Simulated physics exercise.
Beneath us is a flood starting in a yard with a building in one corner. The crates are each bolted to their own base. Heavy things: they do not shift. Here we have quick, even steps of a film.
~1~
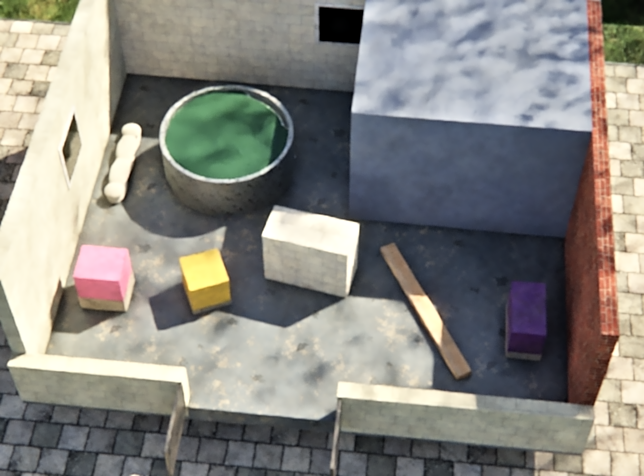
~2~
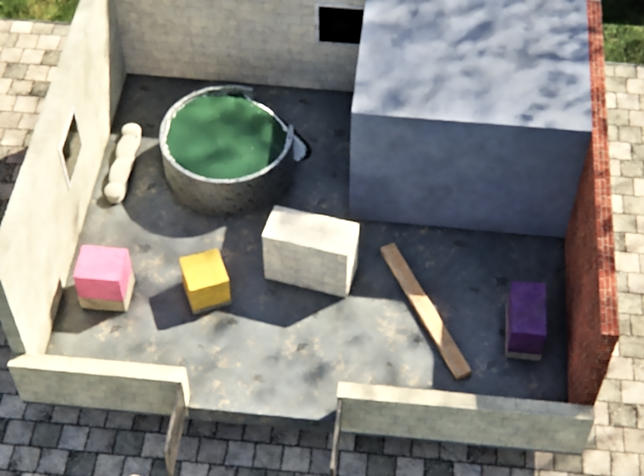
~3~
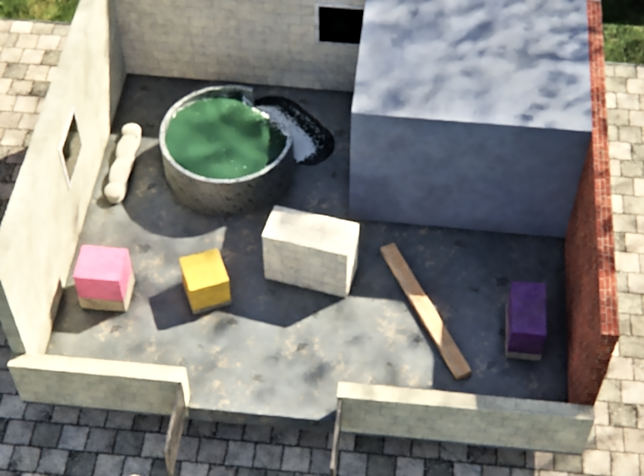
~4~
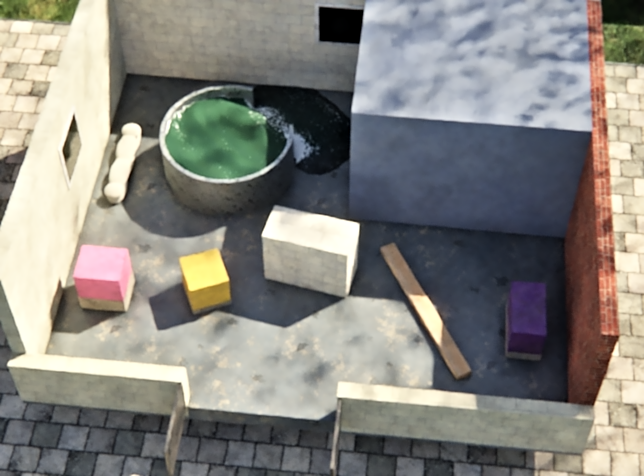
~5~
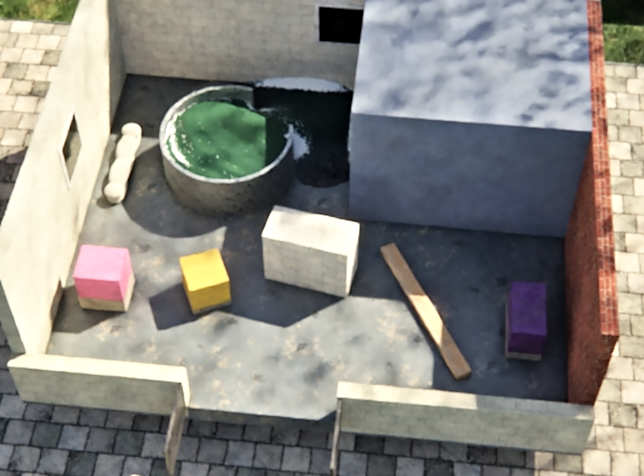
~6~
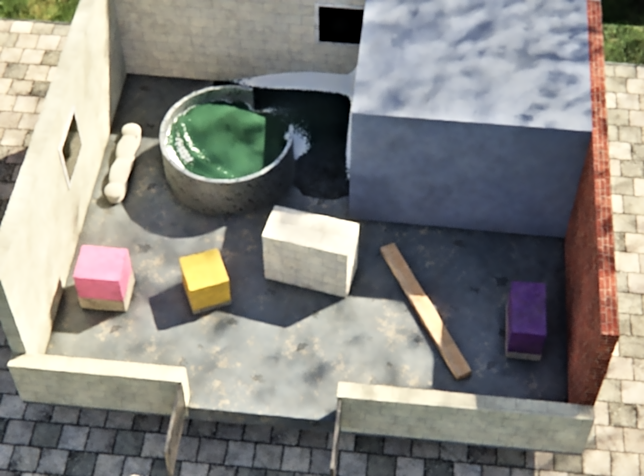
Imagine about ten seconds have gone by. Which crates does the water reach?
Result: The pink crate is saved; the yellow crate is not saved; the purple crate is saved.
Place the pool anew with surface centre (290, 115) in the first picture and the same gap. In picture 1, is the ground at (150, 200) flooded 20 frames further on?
That spot: Swamped.
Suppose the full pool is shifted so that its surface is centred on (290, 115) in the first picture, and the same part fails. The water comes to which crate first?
Pink crate.
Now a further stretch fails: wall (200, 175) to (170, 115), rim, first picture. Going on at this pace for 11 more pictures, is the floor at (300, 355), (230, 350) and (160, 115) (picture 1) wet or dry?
As listed: Free of water, not flooded, covered.
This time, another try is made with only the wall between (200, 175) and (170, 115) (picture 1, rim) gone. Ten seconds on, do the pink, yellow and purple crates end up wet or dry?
I'd expect the pink crate goes wet, the yellow crate goes wet, and the purple crate remains untouched.
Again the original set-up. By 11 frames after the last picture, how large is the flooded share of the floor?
Near 20 in a hundred.
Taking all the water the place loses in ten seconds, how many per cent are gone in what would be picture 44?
Close to 5 per cent, I'd say.
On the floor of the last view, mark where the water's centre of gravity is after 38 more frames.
The spot I would choose is (239, 192).
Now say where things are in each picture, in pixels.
Still water in the round pool at (227, 135), in the first picture.
The front is at a hidden place, out from the gap on the round pool's far side, in the second picture.
The front is at a hidden place, out from the gap on the round pool's far side, in the third picture.
Water pours out on the round pool's far side and has run to (307, 89), in the fourth picture.
Water pours out on the round pool's far side and has run to a hidden place, in the fifth picture.
The front is at a hidden place, out from the gap on the round pool's far side, in the sixth picture.
A moment on, water covers 10 % of the floor; the pink crate not reached, the yellow crate not reached, the purple crate not reached.
Next, water covers 20 % of the floor; the pink crate not reached, the yellow crate not reached, the purple crate not reached.
Then, water covers 40 % of the floor; the pink crate water round its plinth, the yellow crate water round its plinth, the purple crate not reached.
Later, water covers 70 % of the floor; the pink crate water round its plinth, the yellow crate water round its plinth, the purple crate water round its plinth.
In the end, water covers 95 % of the floor; the pink crate stayed above the water, the yellow crate was topped, the purple crate stayed above the water.
